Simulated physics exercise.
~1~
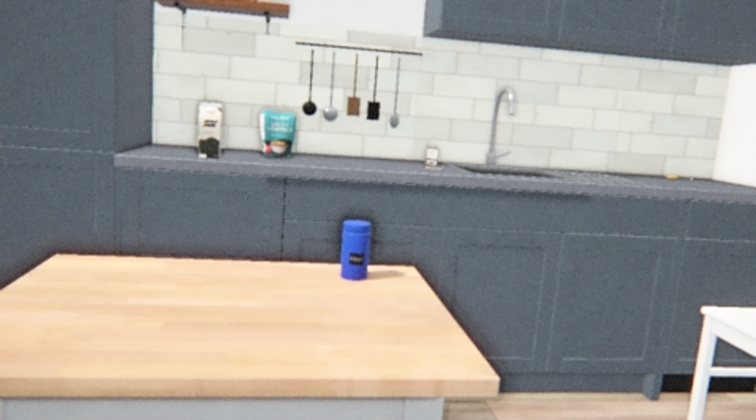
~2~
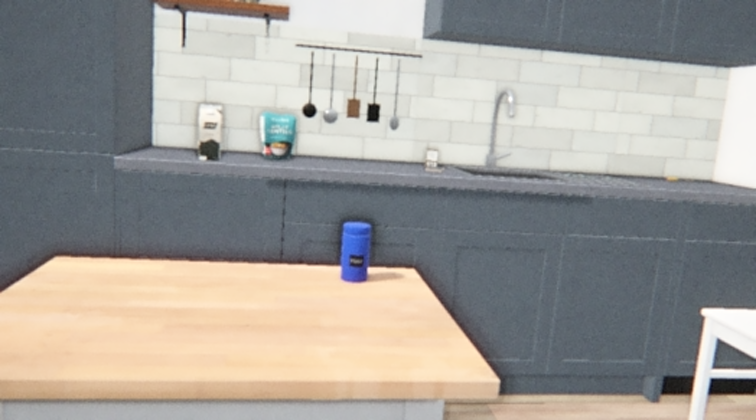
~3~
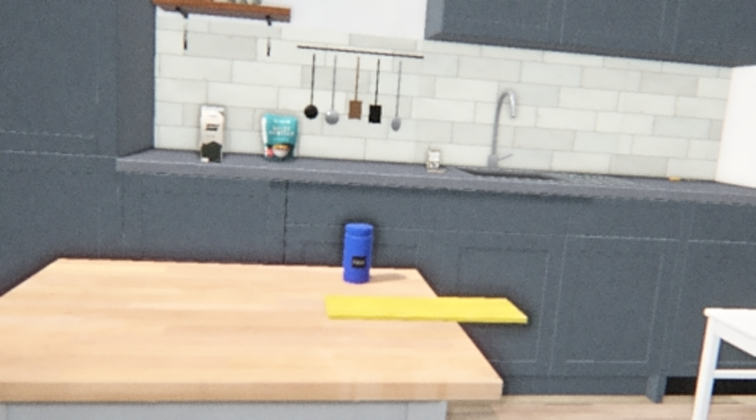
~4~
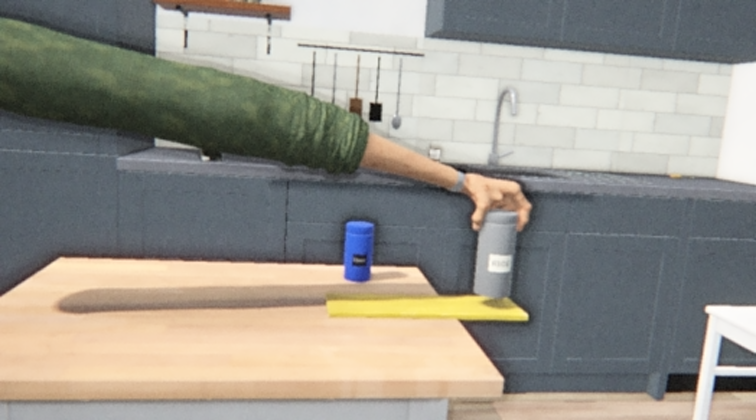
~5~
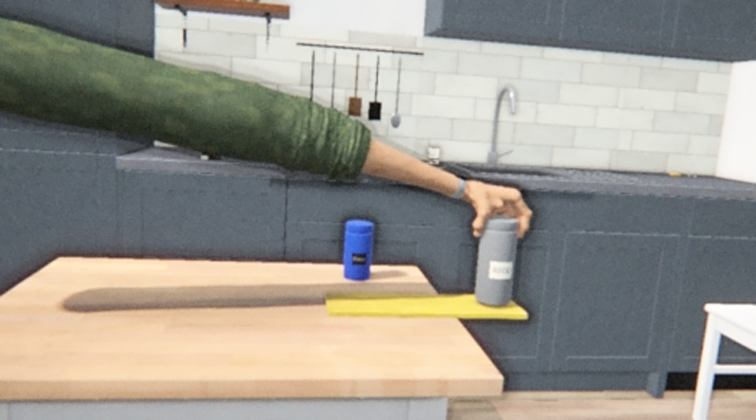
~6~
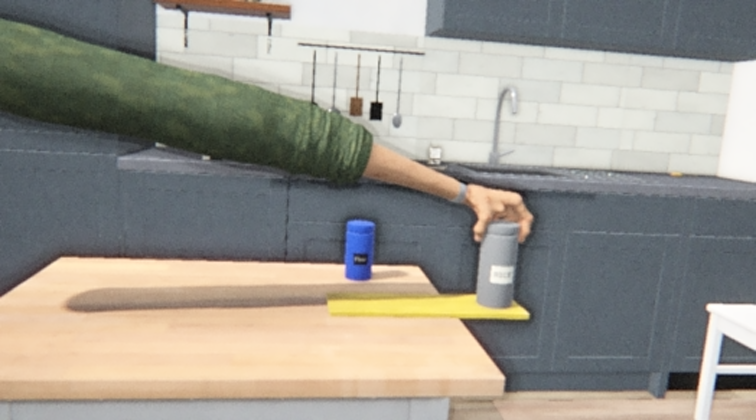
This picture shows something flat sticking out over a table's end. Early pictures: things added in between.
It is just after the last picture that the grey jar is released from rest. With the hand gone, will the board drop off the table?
Oh, it keels over off the end.
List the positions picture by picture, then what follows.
In the first picture, the last thing is not in view yet; blue jar (356, 250).
In the second picture, the last thing is not in view yet; blue jar (356, 252).
In the third picture, the last thing is not in view yet; blue jar (358, 254).
In the fourth picture, still above its spot; grey jar (496, 253); blue jar (359, 252).
In the fifth picture, still above its spot; grey jar (497, 260); blue jar (358, 251).
In the sixth picture, set down, still held; grey jar (498, 264); blue jar (360, 251).
Then, 0.50 s past the last view, grey jar now down on the floor or falling; yellow board on its side.
Then, 0.70 s past the last view, yellow board now down on the floor or falling.
Finally, down on the floor or falling, yellow board and grey jar; blue jar still in place. The board goes over.
